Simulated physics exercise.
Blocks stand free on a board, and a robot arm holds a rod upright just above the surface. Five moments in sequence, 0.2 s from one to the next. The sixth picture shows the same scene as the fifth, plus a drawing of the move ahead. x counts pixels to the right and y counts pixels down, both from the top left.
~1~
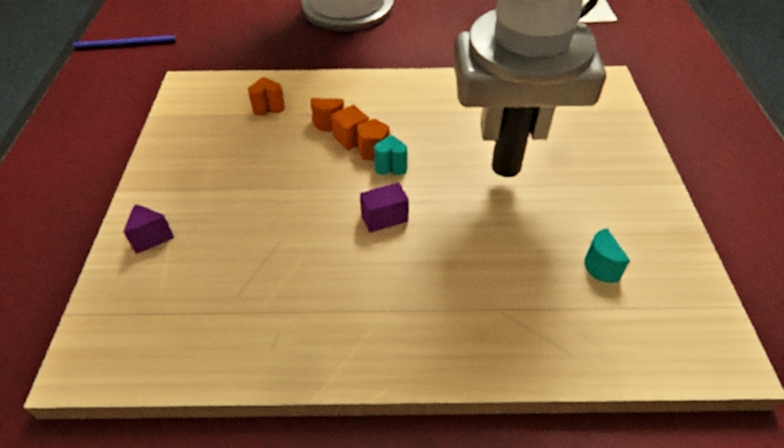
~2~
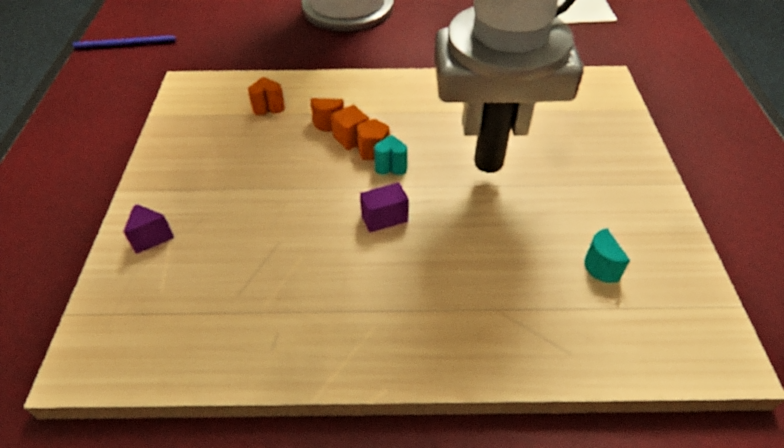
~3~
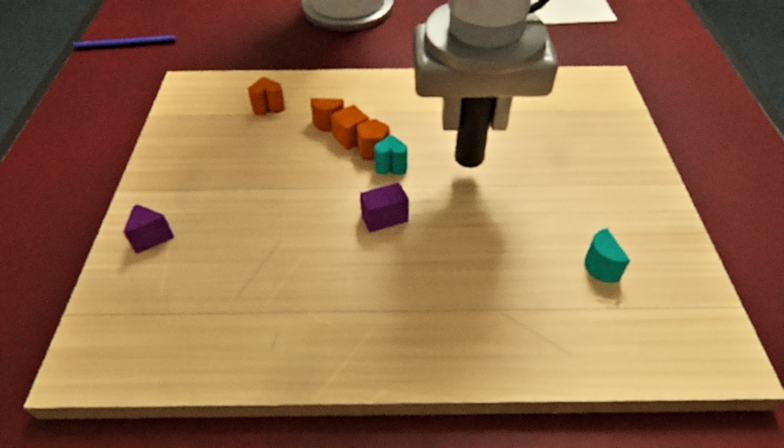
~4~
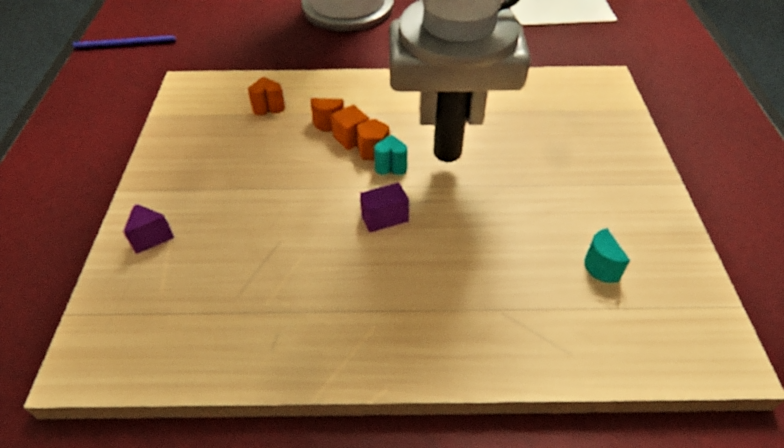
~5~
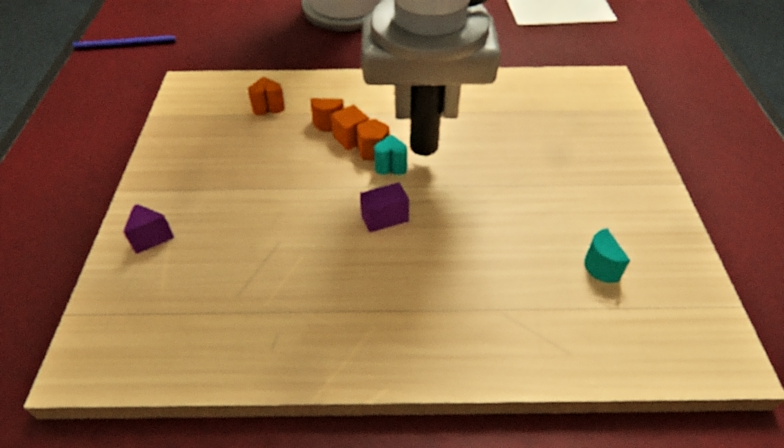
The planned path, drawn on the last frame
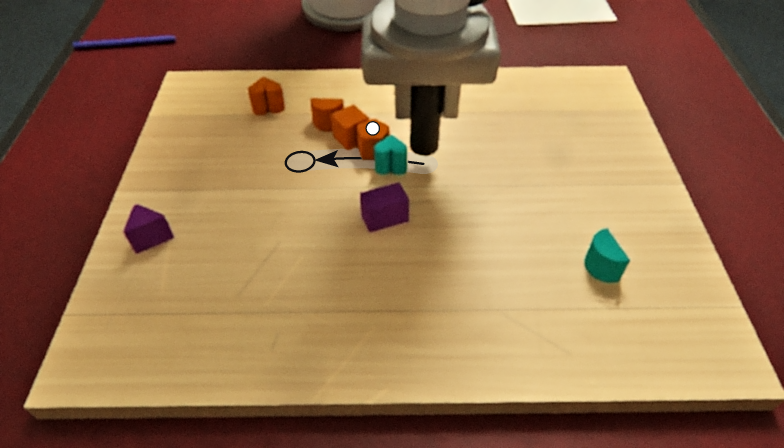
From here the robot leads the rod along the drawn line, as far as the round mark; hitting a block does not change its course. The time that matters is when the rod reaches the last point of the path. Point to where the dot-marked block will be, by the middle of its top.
Top centre: (304, 120).
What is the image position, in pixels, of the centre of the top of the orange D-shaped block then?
It will likely be found at (314, 88).
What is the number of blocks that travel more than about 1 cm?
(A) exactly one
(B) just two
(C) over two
C
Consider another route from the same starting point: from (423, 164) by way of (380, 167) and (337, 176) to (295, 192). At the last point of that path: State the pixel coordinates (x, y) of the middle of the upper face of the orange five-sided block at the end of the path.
The top centre is at (353, 129).
Drawn move, from (423, 164) via (362, 158), ending at (300, 162); the dot is on the orange five-sided block.
What follows on the original path. One third of the way, rod at (381, 143); orange D-shaped block at (321, 98); orange square at (340, 110), turned 15° clockwise; orange five-sided block at (357, 126); turquoise heart block at (363, 151), turned 15° anticlockwise.
Two thirds of the way, rod at (339, 143); orange D-shaped block at (314, 88); orange square at (327, 103), turned 40° clockwise; orange five-sided block at (321, 122), turned 40° clockwise; turquoise heart block at (352, 154), turned 50° anticlockwise.
At the end, rod at (297, 146); orange D-shaped block at (314, 88); orange square at (327, 103), turned 45° clockwise; orange five-sided block at (304, 120), turned 60° clockwise; turquoise heart block at (352, 154), turned 50° anticlockwise.
